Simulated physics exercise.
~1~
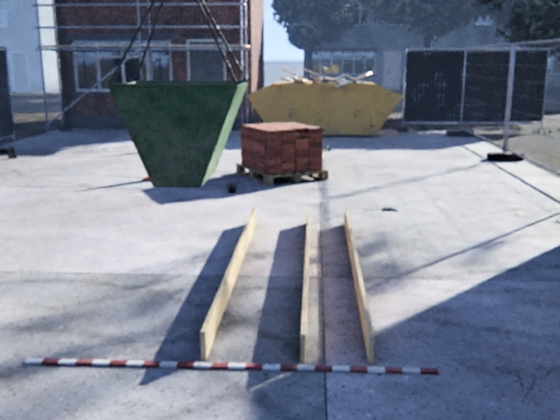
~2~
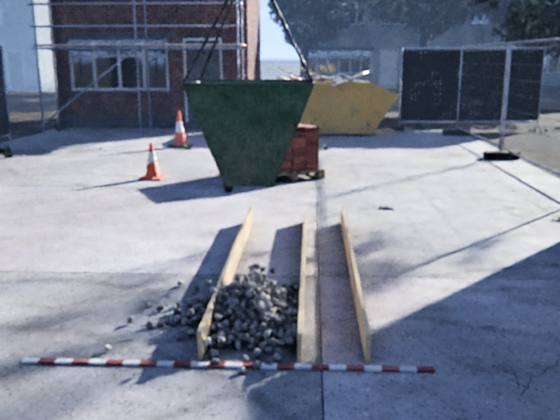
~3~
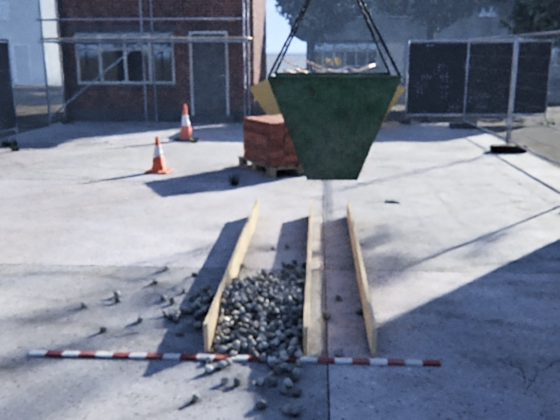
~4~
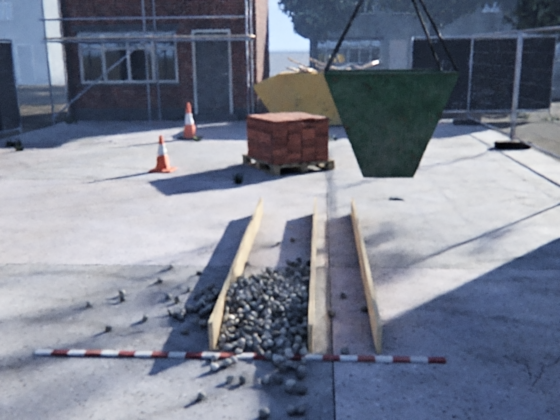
A green skip glides right above three boards, leaving grey stones heaped mostly between the left pair.
